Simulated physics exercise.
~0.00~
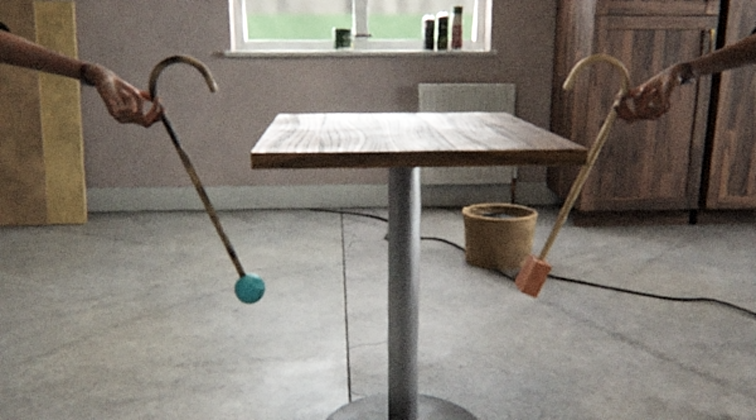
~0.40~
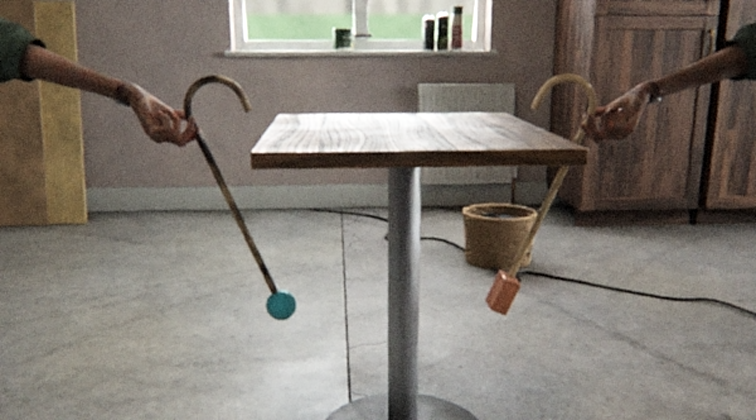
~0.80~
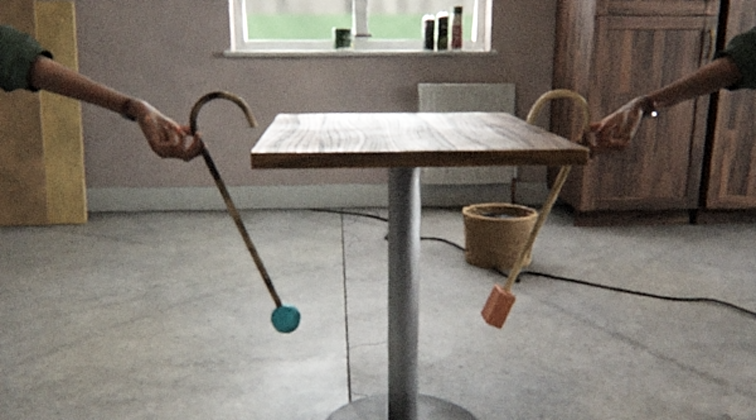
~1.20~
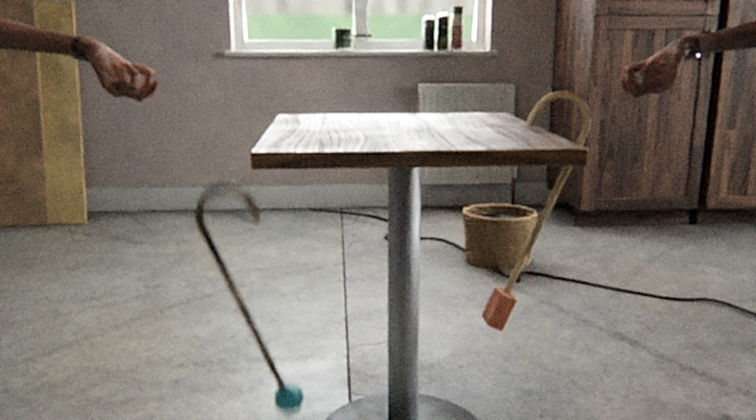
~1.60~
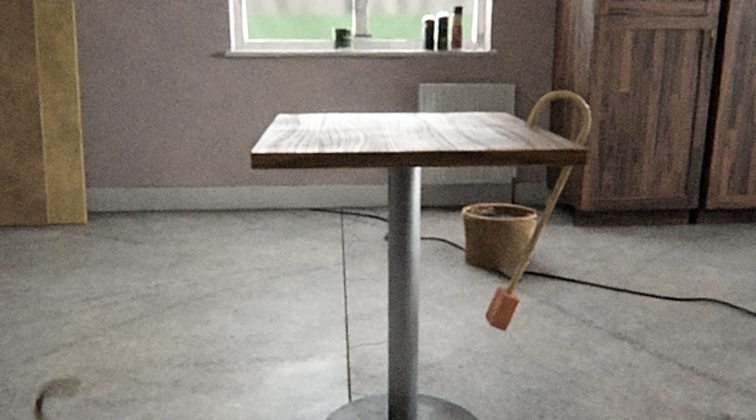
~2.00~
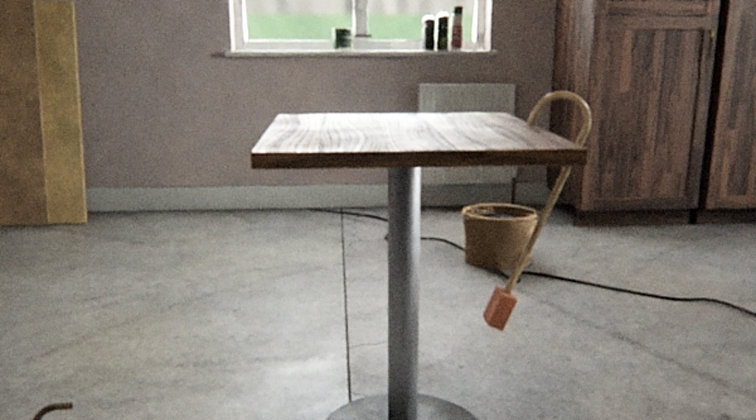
Two hooked sticks are released at a table; one falls, the other stays hanging.
